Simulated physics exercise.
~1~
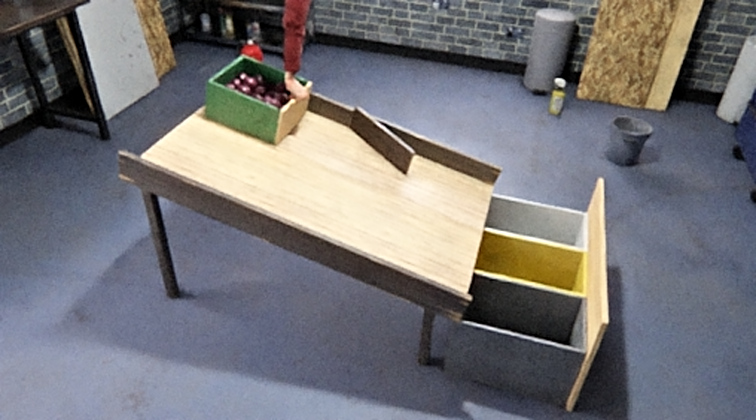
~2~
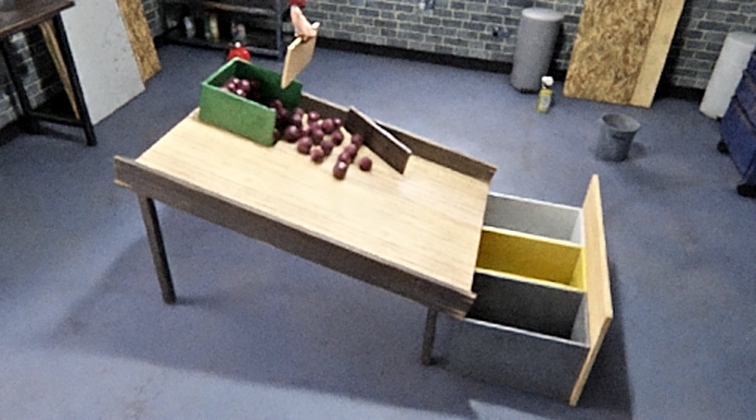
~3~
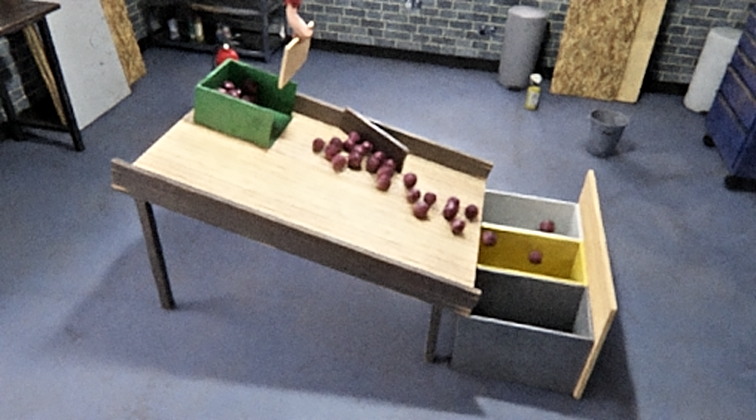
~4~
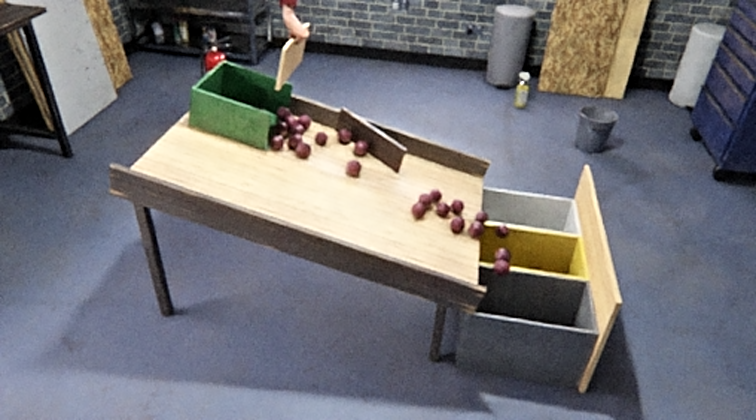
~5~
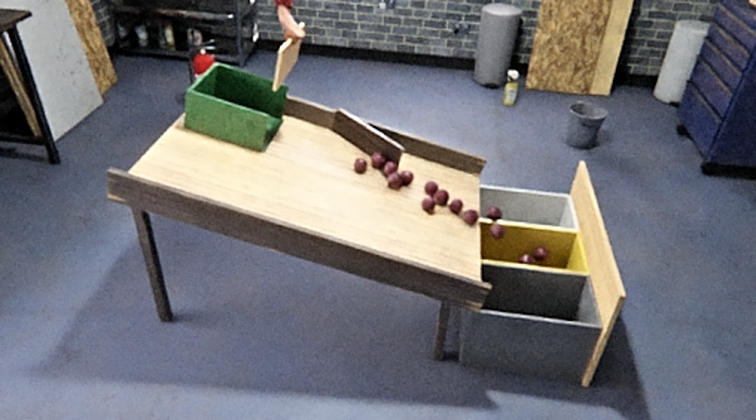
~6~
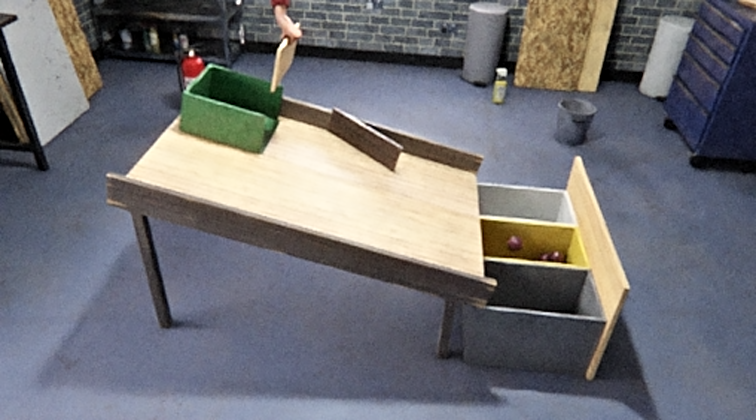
At the start, a hand holds the gate of a green pen full of dark red onions at the top of a sloping wooden table. The hand lifts the gate away, and the onions spill out and roll down to the right in a loose stream. Some gather against the angled board before passing it and continuing toward the lower edge. They drop off the end into the open totes, many heading for the yellow one. The pen empties and the last stragglers roll down, leaving the slope bare, with onions visible in the yellow tote.
